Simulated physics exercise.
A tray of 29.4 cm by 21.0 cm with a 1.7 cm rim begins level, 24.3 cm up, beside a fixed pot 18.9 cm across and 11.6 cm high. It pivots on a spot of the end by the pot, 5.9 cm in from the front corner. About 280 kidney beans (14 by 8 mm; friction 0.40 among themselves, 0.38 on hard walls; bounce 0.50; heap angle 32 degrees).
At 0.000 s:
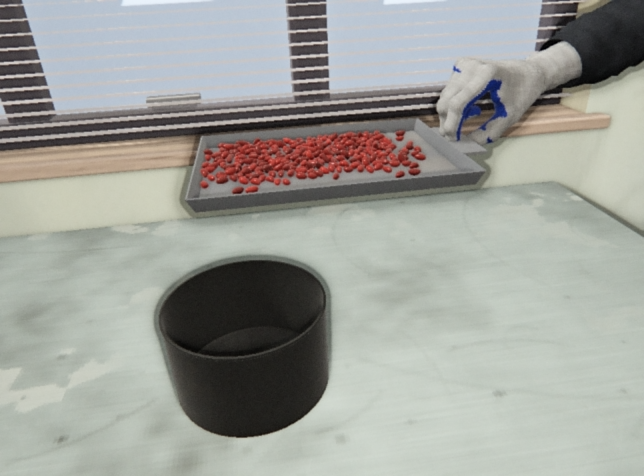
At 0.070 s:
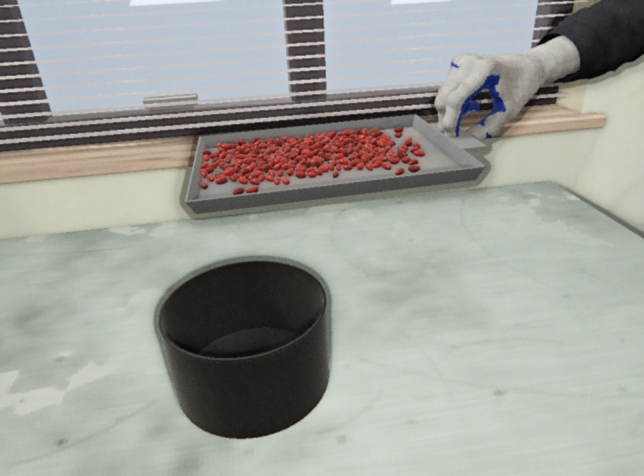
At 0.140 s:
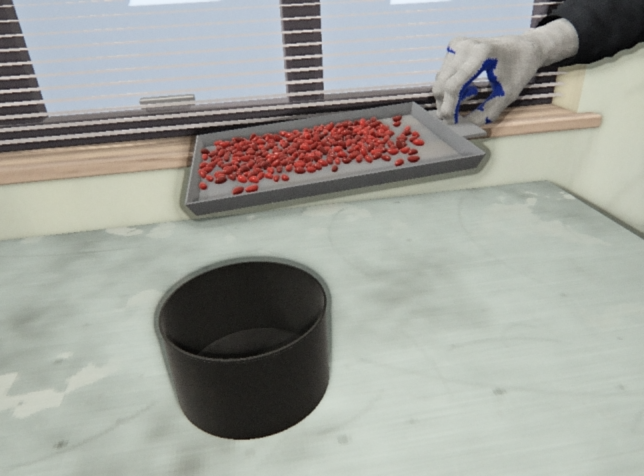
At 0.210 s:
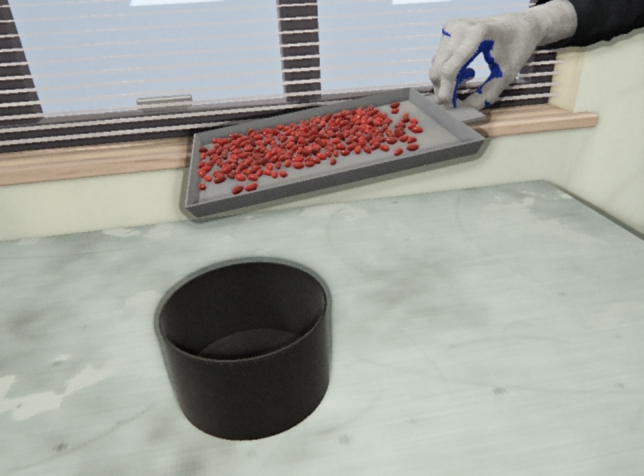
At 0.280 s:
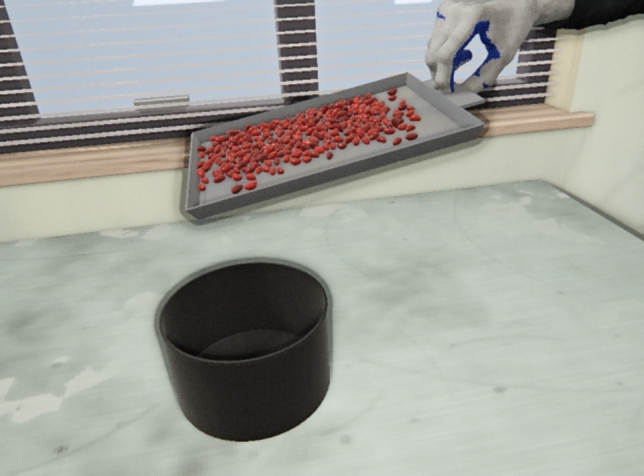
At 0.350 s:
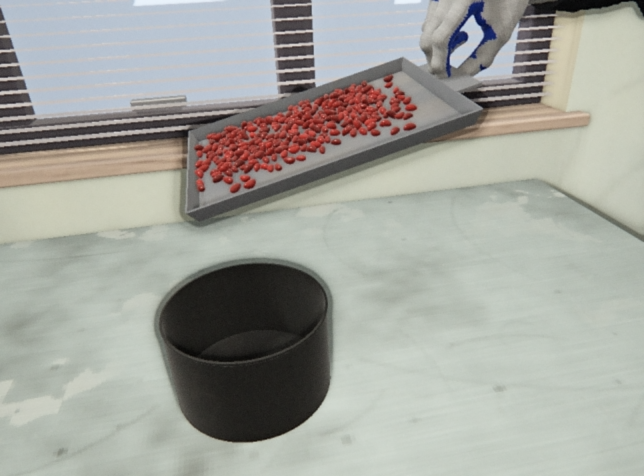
The clip opens on a nearly level gray tray of red beans by a window with blinds, a gloved hand at its right end and an empty black pot on the table in front. The hand then raises the right end, slowly at first, and the tray slopes steadily down to the left.
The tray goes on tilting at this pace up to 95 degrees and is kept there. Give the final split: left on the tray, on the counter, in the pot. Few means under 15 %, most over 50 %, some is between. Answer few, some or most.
Left on the tray: Few; on the counter: Some; in the pot: Most.
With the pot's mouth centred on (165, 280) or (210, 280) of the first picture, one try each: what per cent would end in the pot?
About 70 and 80 per cent.
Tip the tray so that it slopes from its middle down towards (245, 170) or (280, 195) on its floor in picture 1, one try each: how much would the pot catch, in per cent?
About 20 and 100 per cent.
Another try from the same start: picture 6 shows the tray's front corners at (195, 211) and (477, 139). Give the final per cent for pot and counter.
Pot 100, counter 0.
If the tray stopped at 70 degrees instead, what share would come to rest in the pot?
In that case some 65 per cent.
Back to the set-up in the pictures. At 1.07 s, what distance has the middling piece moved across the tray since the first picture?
Roughly 12 cm.
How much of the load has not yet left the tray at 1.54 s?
Some 25 per cent of the load.
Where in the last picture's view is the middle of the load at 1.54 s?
Near (195, 332).
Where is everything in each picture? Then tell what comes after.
Tray tilt 0 degrees, front corners at (193, 197) and (477, 169); middle of the pieces at (310, 155); pot at (244, 302), in the first frame.
Tray tilt 1 degrees, front corners at (193, 198) and (477, 165); middle of the pieces at (309, 154), in the second frame.
Tray tilt 4 degrees, front corners at (193, 200) and (477, 152), lowest corner left front; middle of the pieces at (307, 148), in the third frame.
Tray tilt 8 degrees, front corners at (192, 203) and (476, 138), lowest corner left front; middle of the pieces at (303, 142), in the fourth frame.
Tray tilt 11 degrees, front corners at (193, 205) and (475, 123), lowest corner left front; middle of the pieces at (299, 134), in the fifth frame.
Tray tilt 15 degrees, front corners at (192, 208) and (473, 109), lowest corner left front; middle of the pieces at (295, 128); pot at (245, 306). The tray's pace is about 50 degrees a second, in the sixth frame.
After 1.07 s, tilt 53 degrees; the tray holds 85 %, the pot 5 %.
Then, at 1.54 s, tilt 77 degrees; the tray holds 25 %, the pot 40 %.
After 2.09 s, tilt 95 degrees; the tray holds 0 %, the pot 65 %.
In the end, at 3.0 s, tray 0 %, counter 35 %, pot 65 %.
